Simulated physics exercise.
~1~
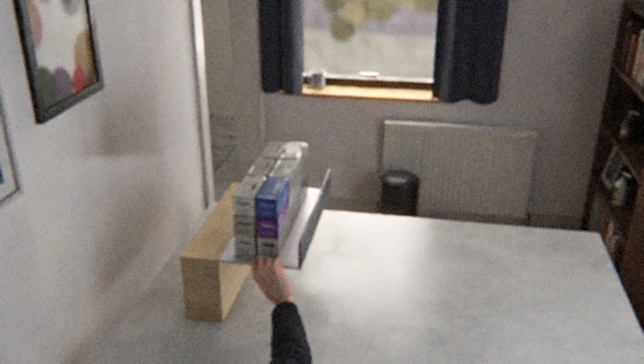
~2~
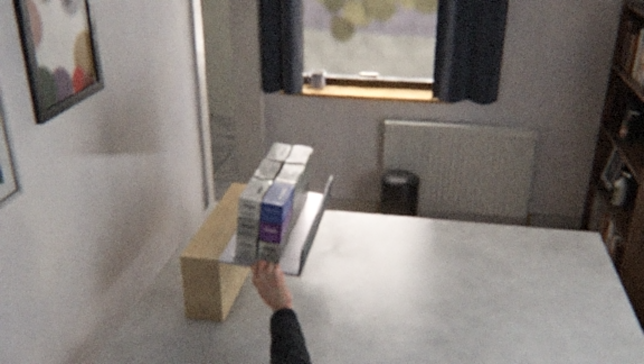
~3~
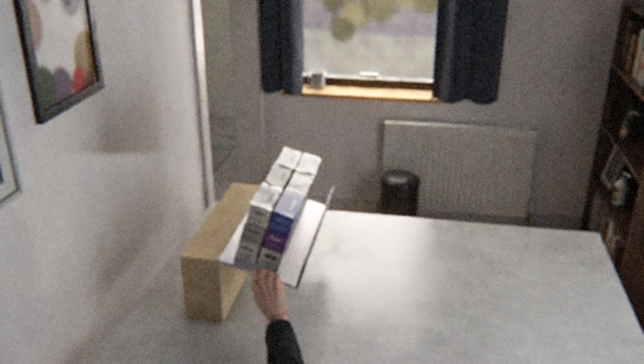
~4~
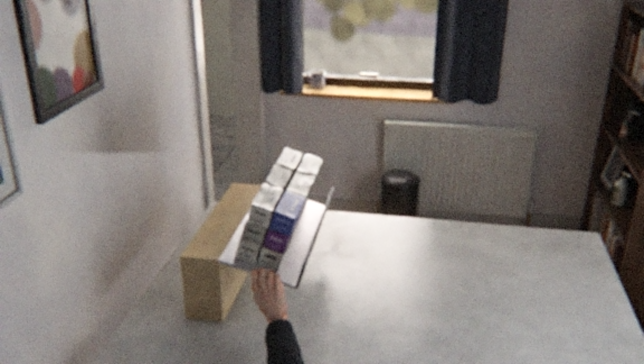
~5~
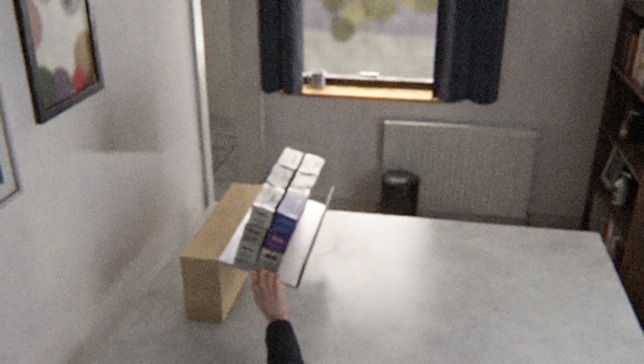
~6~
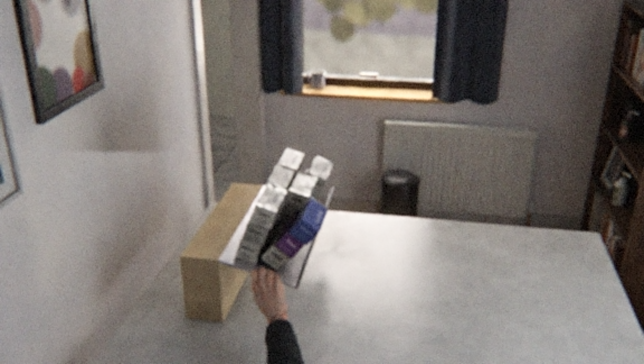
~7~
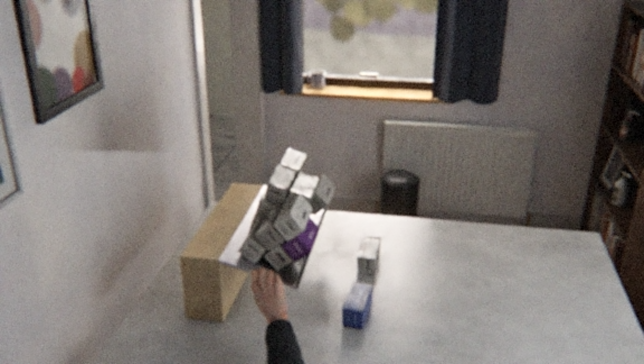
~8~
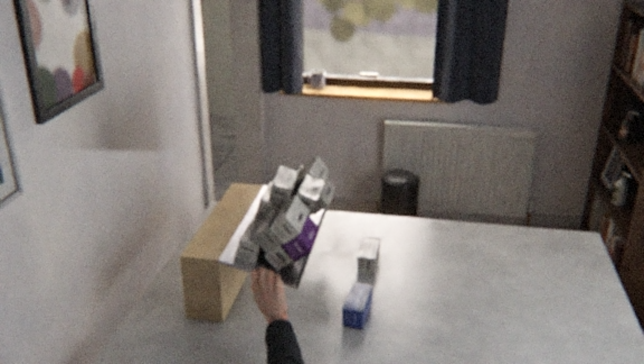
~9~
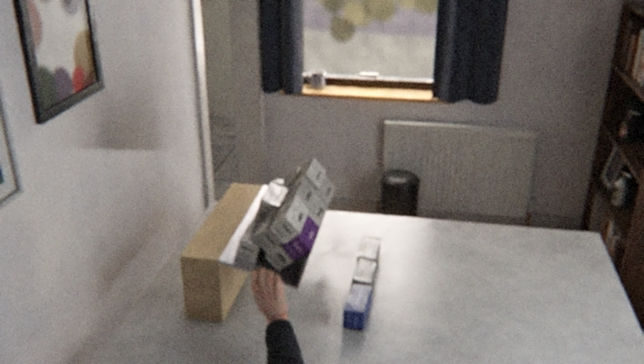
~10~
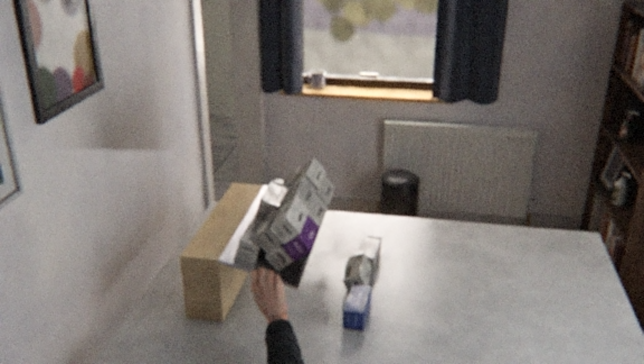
In the video, a hand at a tray stacked with packets stays near its edge as the tray tilts to the right and stops; the packets lean and shift, a few including a blue one drop onto the table, and the rest, including a purple one, remain aboard in a skewed pile.
